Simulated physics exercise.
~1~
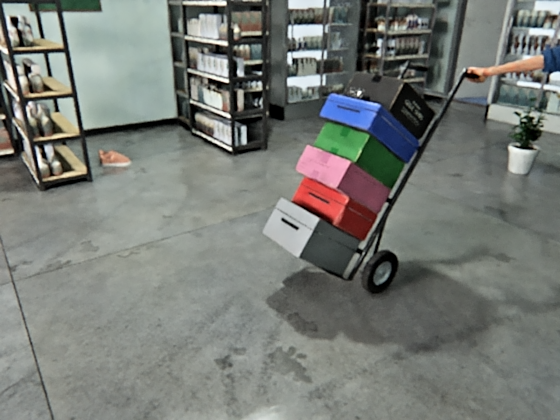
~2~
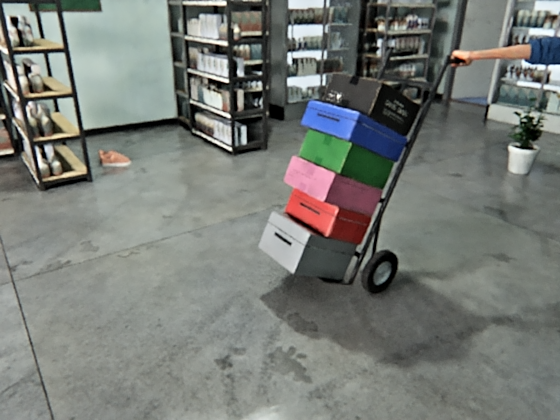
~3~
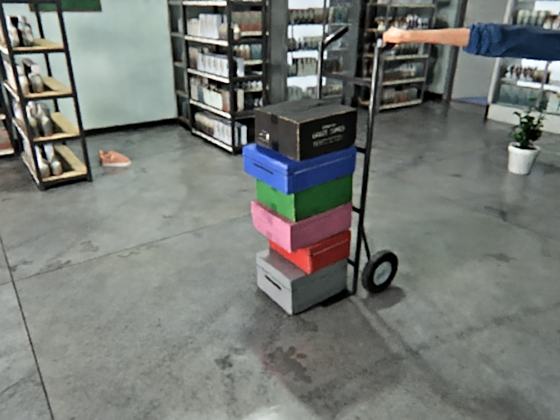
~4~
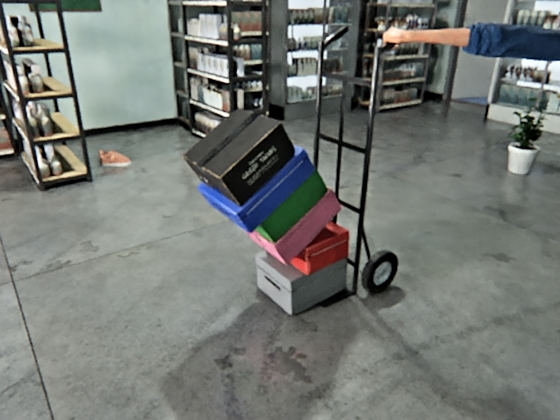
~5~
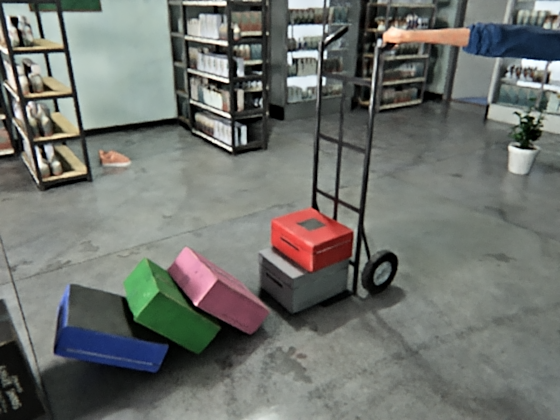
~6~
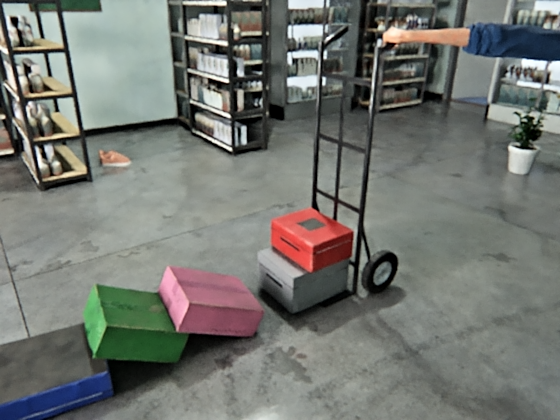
In a storeroom, a hand truck tips upright and four of six stacked boxes topple left.
